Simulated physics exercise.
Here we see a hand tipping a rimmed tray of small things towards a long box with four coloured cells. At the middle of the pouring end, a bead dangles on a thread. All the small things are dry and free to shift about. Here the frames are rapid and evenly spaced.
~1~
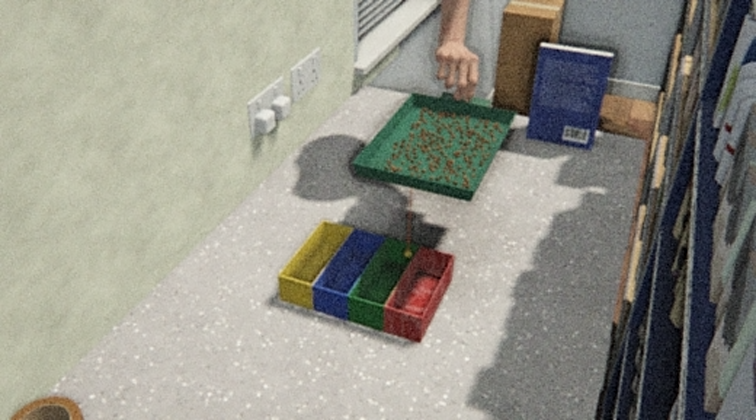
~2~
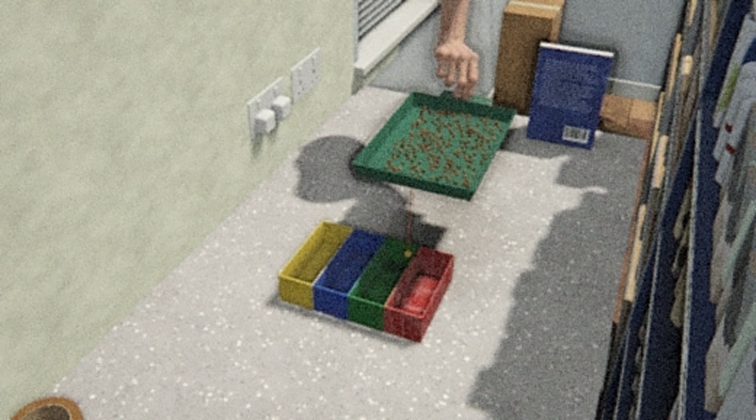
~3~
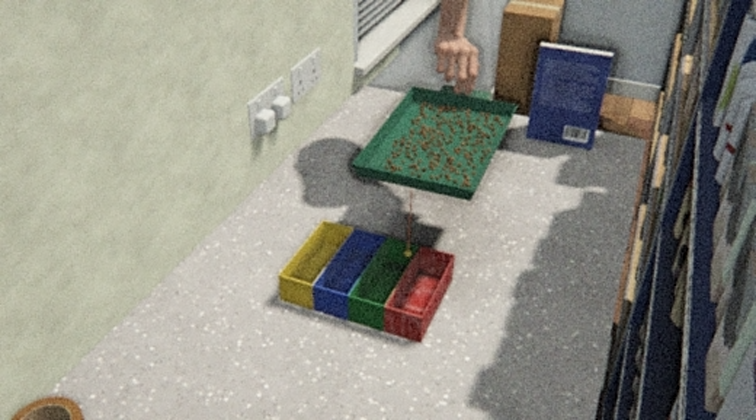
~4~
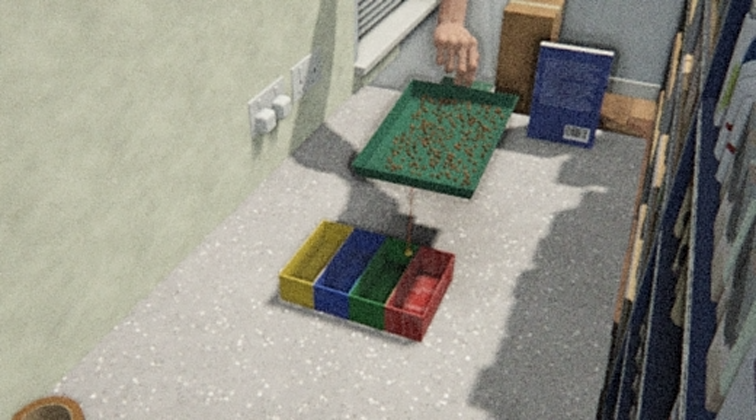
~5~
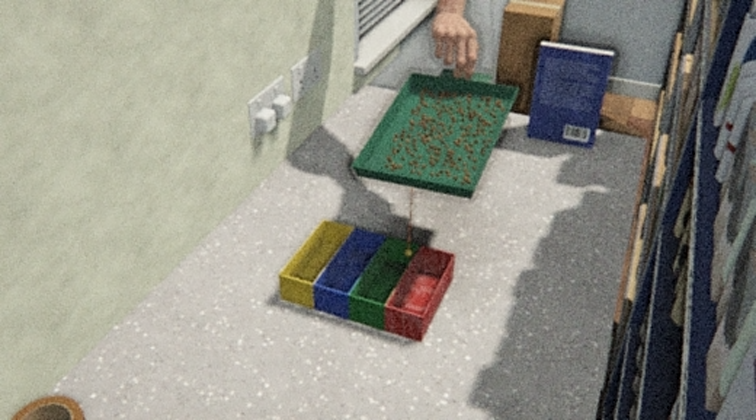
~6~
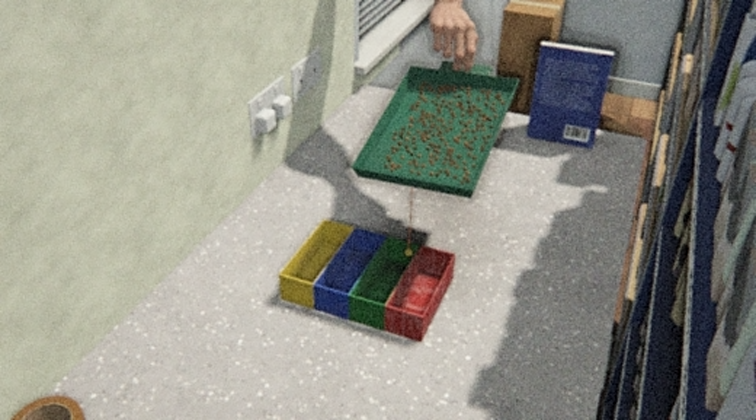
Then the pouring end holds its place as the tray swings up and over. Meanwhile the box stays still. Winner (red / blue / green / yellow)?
Blue.
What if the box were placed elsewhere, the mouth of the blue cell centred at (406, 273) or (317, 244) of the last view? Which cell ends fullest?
The yellow one, then the cell in green.
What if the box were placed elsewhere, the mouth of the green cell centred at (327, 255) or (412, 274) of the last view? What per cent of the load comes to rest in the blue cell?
0 per cent the first time, 40 per cent the second time.
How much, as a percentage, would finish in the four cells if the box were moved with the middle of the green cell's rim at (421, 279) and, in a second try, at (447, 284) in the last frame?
Around 100 percent the first time, around 60 percent the second.
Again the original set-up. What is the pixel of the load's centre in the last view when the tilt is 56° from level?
Somewhere around pixel (393, 176) in the last picture.
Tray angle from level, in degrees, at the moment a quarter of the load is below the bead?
My estimate is some 105 degrees.
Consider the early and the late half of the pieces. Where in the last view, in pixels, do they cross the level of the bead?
First around (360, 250), afterwards around (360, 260).
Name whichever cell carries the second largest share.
Just behind the top cell comes green.
Soon after the last picture, tray tipped steeply; nearly all on the tray; a stray few falling or outside the box.
A little later, tray tipped right over; most on the tray; a stray few in the green cell; a stray few in the blue cell; a stray few in the yellow cell; a small part falling or outside the box.
Later still, tray tipped past a quarter turn; about two thirds in the blue cell; about a third in the green cell; a small part in the red cell; a stray few in the yellow cell; a stray few falling or outside the box.
At rest, tray tipped past a quarter turn; about two thirds in the blue cell; about a third in the green cell; a small part in the red cell; a stray few in the yellow cell; a stray few outside the box.
